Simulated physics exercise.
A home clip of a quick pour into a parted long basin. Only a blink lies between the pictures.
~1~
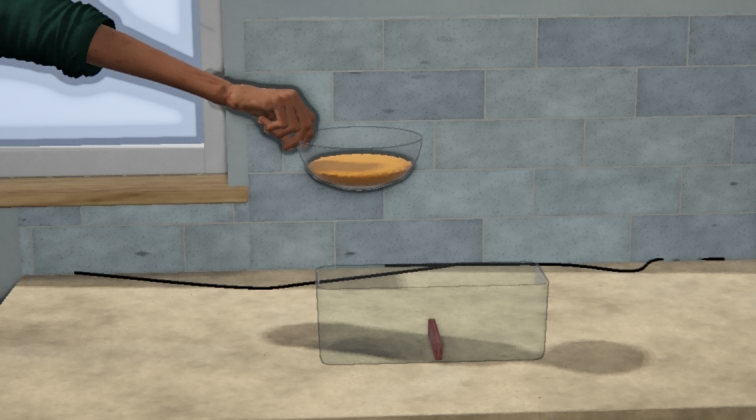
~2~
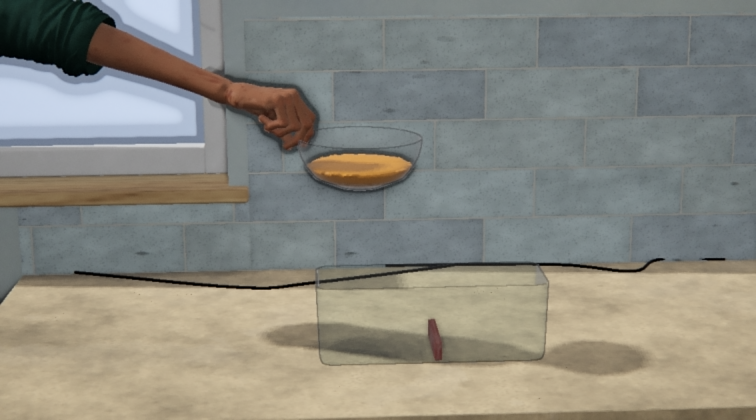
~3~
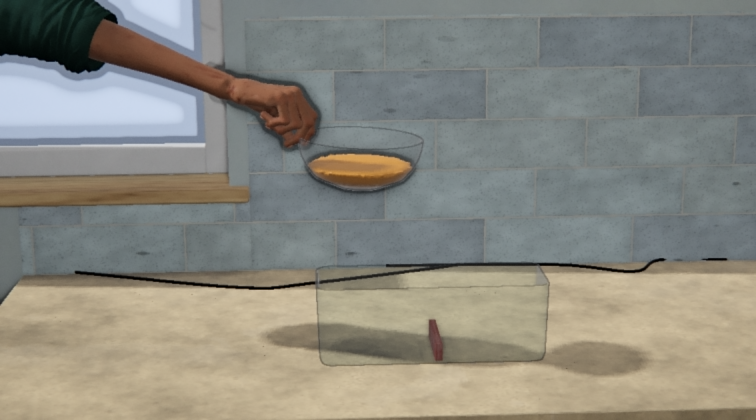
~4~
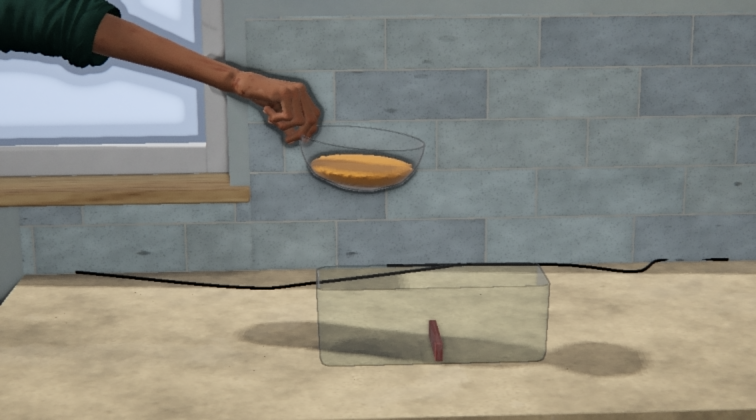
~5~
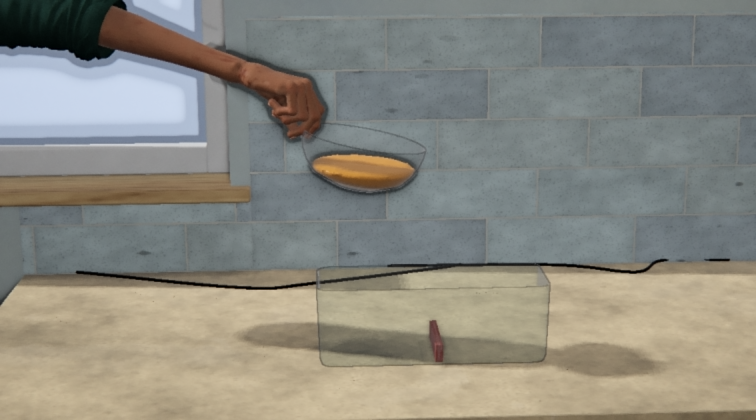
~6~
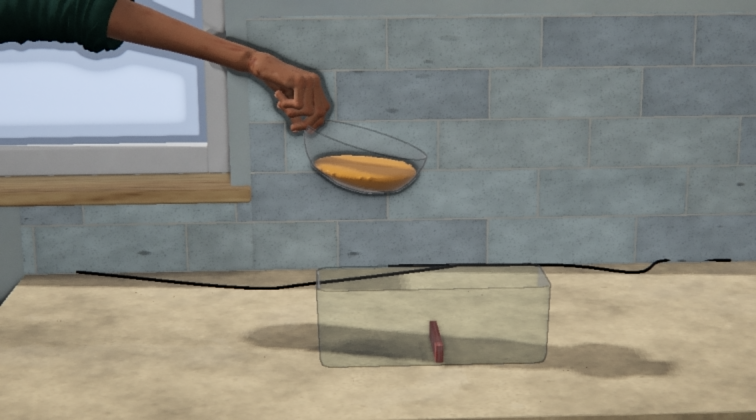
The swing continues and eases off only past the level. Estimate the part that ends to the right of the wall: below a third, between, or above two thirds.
In the end between a third and two thirds is right of the wall.
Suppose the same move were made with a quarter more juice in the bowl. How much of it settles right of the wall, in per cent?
Near 60 %.
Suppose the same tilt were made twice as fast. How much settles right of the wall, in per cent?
Roughly 60 in a hundred.
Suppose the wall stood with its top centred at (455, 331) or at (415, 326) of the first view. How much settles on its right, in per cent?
In turn 35 and 80 in a hundred.
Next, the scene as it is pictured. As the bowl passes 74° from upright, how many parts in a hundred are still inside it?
It comes to 35 per cent or so.
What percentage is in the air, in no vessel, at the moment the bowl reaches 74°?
Roughly 50 in a hundred.
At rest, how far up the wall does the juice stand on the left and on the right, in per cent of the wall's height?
Left about 30, right about 50.
A moment on, the bowl is tipped part way and 37 per cent is still to pour, 0 is left of the wall and 14 right of it.
Next, the bowl is tipped right over and 1 per cent is still to pour, 33 is left of the wall and 57 right of it.
Then the bowl is tipped right over and 0 per cent is still to pour, 40 is left of the wall and 59 right of it.
Later the bowl is tipped right over and 0 per cent is still to pour, 40 is left of the wall and 59 right of it.
Finally, 40 per cent lies left of the wall, 59 right of it and 1 outside.
